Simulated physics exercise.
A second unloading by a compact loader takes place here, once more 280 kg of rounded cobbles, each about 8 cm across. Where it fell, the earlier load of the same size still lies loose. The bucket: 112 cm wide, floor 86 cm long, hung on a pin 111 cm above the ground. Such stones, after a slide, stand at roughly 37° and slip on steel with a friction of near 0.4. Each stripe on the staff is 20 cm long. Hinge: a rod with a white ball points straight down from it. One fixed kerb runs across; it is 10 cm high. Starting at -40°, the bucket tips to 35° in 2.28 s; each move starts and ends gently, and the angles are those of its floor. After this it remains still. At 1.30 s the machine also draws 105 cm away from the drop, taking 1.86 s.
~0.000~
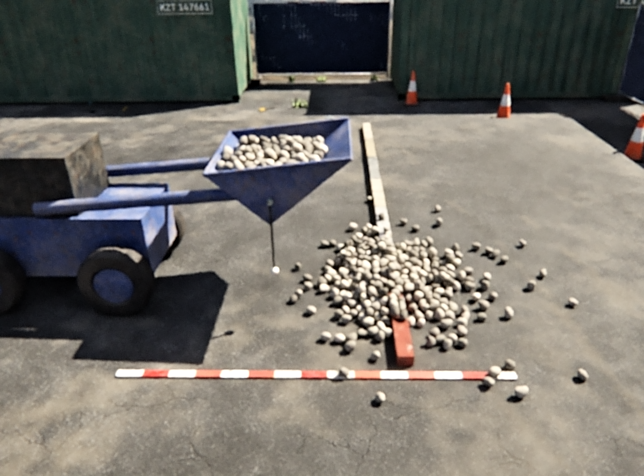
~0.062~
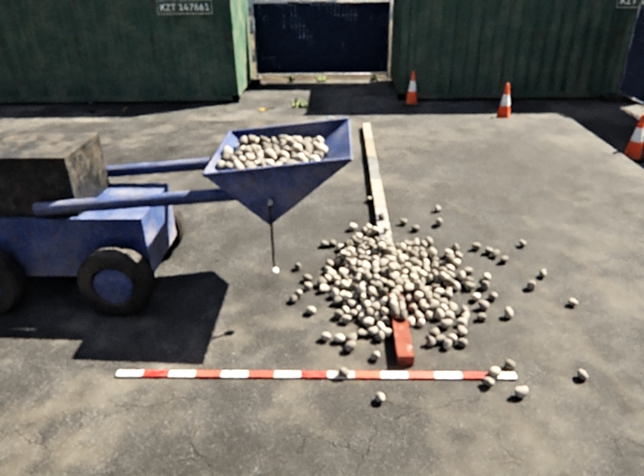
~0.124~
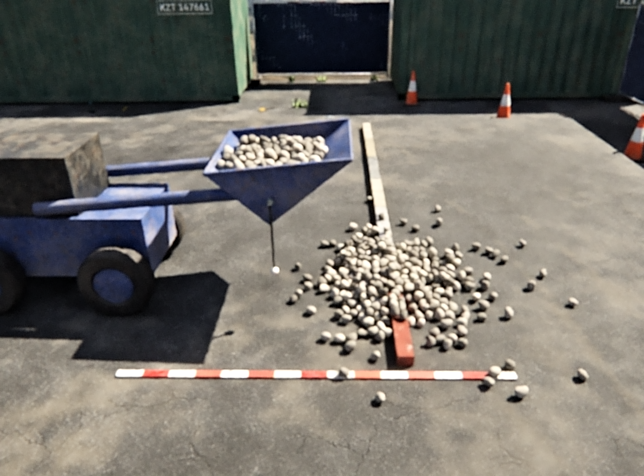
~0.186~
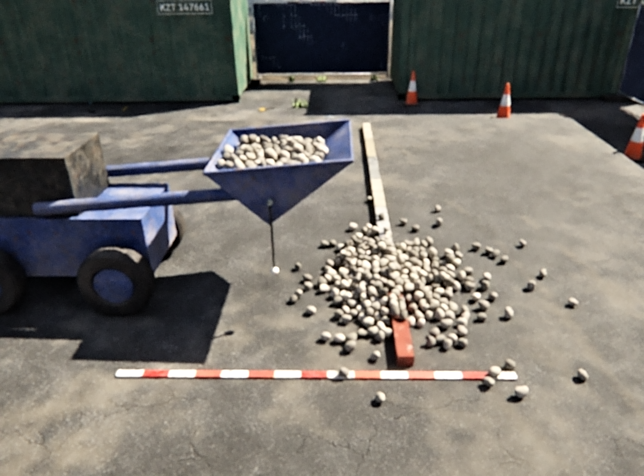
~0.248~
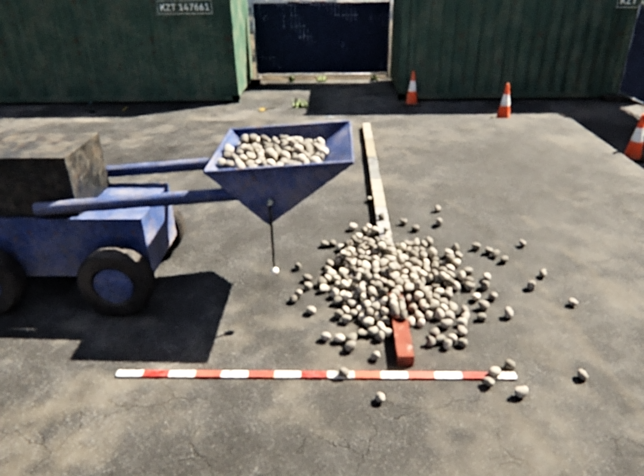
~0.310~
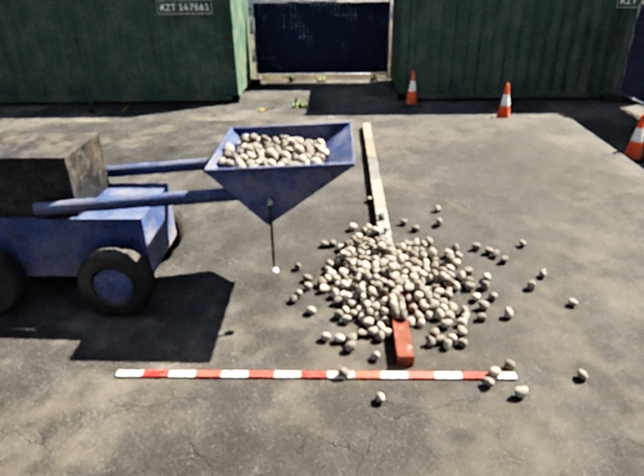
Paved yard with green containers, a blue machine's stone-filled bucket tilting very slightly beside a loose pile of pale cobbles.
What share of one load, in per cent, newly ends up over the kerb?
1 %.
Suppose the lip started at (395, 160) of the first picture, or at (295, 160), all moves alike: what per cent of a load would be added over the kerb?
Around 10 and 0 percent respectively.
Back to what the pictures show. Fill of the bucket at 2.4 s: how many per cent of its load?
It keeps some 10 percent of its load.
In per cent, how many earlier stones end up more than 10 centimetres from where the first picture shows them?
0 %.
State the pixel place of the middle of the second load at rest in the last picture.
Their centre ends up near (313, 272).
After 1.7 s the floor is at 23°; in per cent of one load, 94 in the bucket, 67 on this side of the kerb, 39 over the kerb; the foremost stones are at (527, 276).
After 2.4 s the floor is at 35°; in per cent of one load, 10 in the bucket, 152 on this side of the kerb, 39 over the kerb; the foremost stones are at (527, 276).
After 3.6 s the floor is at 35°; in per cent of one load, 0 in the bucket, 161 on this side of the kerb, 39 over the kerb; the foremost stones are at (527, 276).
After 6.2 s the floor is at 35°; in per cent of one load, 0 in the bucket, 161 on this side of the kerb, 39 over the kerb; the foremost stones are at (527, 276). Net gain over the kerb, 1.
